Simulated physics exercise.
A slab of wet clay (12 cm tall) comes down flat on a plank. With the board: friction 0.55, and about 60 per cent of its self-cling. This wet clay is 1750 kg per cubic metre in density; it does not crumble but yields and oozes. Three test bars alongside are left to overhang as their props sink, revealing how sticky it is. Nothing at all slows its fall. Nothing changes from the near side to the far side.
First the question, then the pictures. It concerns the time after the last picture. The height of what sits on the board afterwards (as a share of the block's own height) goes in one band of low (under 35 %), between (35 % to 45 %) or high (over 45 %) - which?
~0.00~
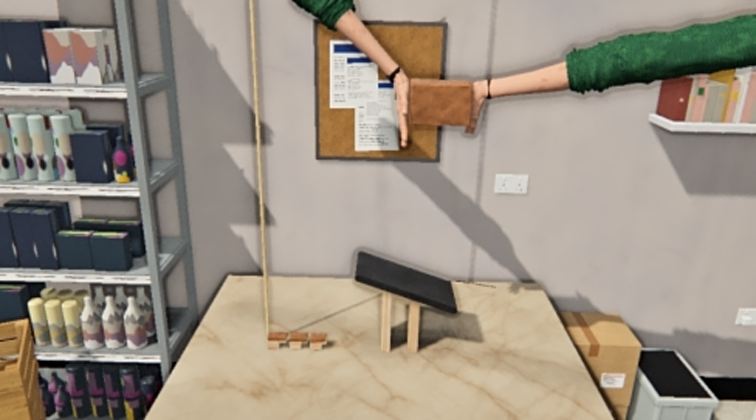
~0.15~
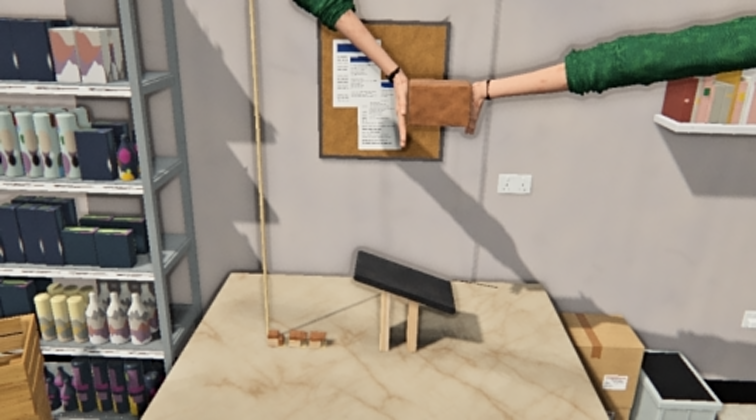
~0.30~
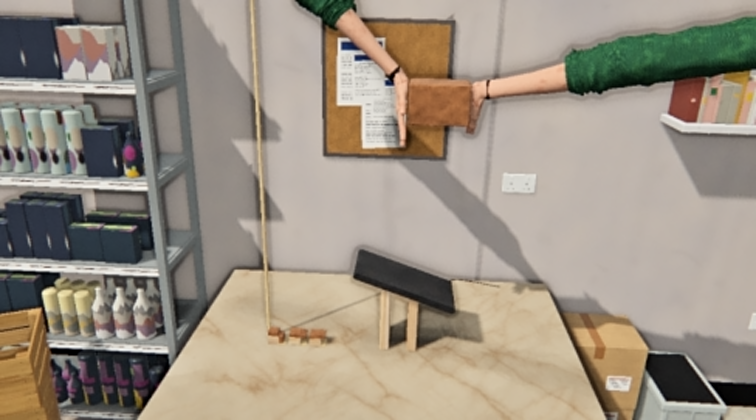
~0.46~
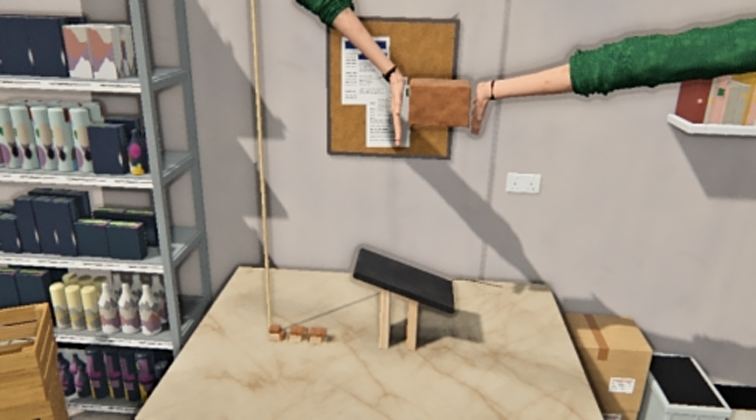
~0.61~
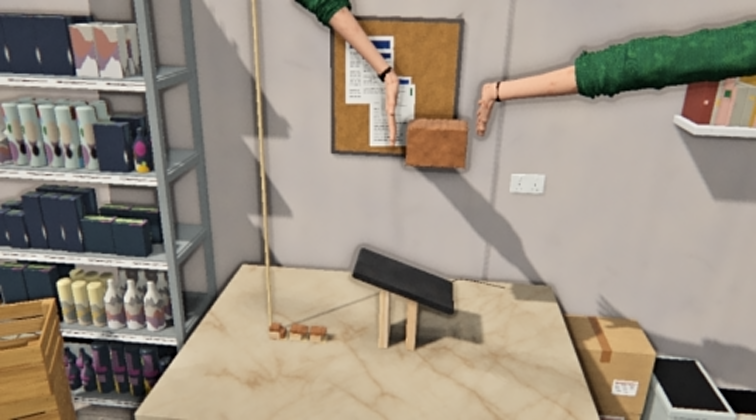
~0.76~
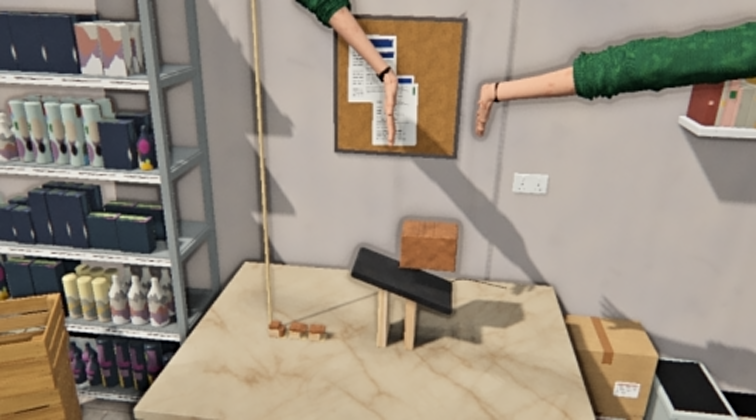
I would put it at high.
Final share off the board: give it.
Off the board: About 35 %.
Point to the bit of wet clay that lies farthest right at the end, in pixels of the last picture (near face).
Position: About (453, 345).
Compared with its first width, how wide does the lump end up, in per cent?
Near 140 % by the end.
After 0.87 s, it stands 54 % of its first height and 3 % has gone off the board.
After 1.01 s, it stands 54 % of its first height and 36 % has gone off the board.
After 1.14 s, it stands 54 % of its first height and 37 % has gone off the board.
After 1.28 s, it stands 54 % of its first height and 37 % has gone off the board.
After 1.38 s, at the end, it stands 54 % of its first height and 37 % has gone off the board.
